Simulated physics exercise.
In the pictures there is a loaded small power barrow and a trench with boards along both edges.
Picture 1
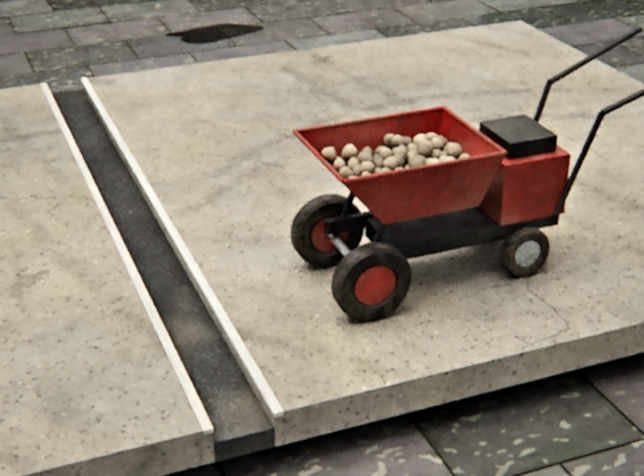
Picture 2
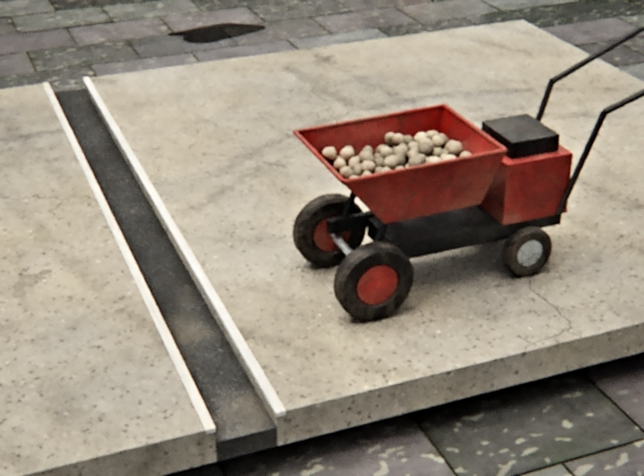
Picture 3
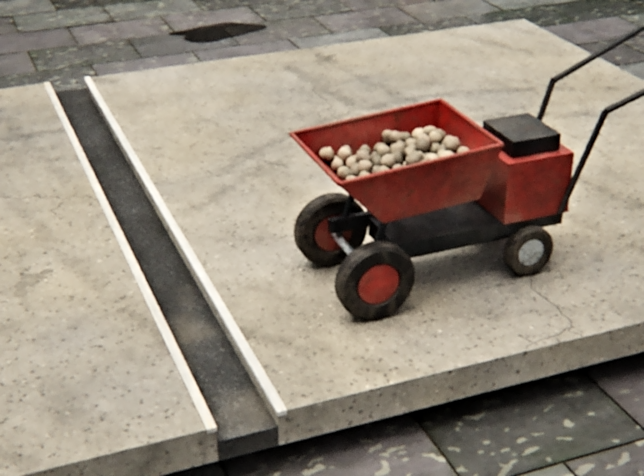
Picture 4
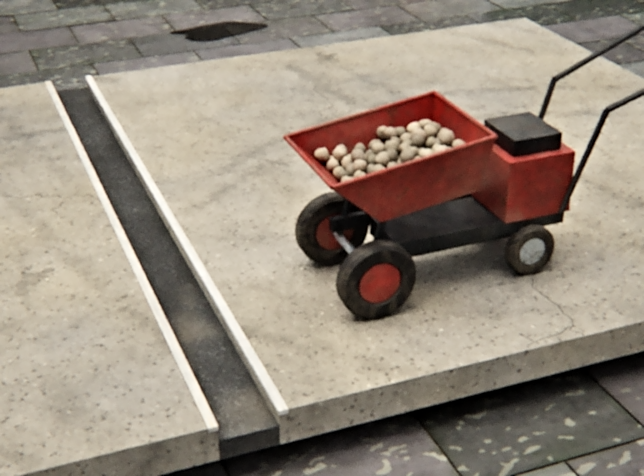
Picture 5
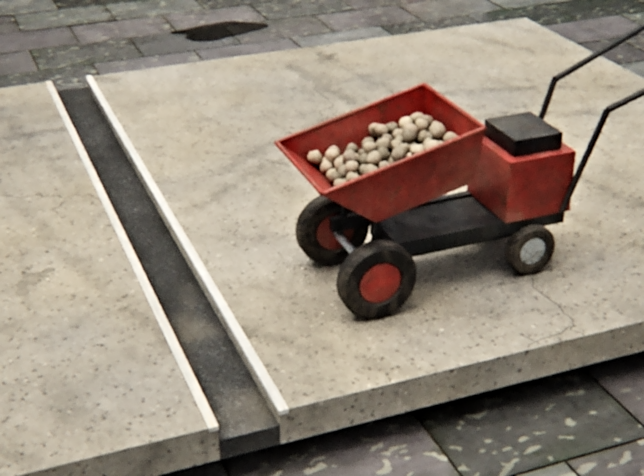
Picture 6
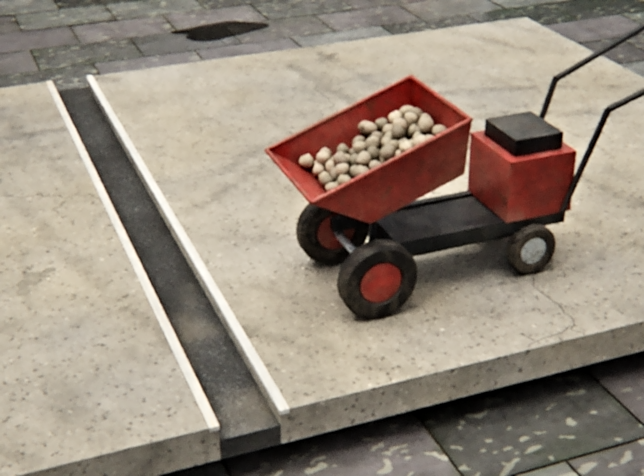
On a pale stone slab beside a dark trench, a red power barrow's skip of rounded pebbles gradually tilts forward, leftward.
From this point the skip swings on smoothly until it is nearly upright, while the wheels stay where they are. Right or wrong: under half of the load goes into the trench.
Wrong.
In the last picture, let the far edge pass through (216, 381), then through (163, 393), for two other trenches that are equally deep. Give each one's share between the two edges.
Lab note: Try one about 50 %, try two about 90 %.
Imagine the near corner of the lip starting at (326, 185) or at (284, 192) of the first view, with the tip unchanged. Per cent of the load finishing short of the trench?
I'd put it at around 0 percent the first time and 0 percent the second.
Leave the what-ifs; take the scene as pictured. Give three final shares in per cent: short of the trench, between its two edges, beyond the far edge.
Roughly, short 15 per cent, between 70 per cent and beyond 15 per cent.
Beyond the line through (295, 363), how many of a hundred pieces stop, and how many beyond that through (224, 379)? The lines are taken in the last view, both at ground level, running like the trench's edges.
100 % and 40 %, in that order.
Soon after the last picture, skip tipped steeply; all in the skip.
A little later, skip tipped right over; most in the skip; a stray few short of the trench; a small part in or heaped over the trench; a stray few falling.
Later still, skip tipped right over; a small part in the skip; a small part short of the trench; about two thirds in or heaped over the trench; a small part beyond it.
By the end, skip tipped right over; a small part short of the trench; about two thirds in or heaped over the trench; about a quarter beyond it.
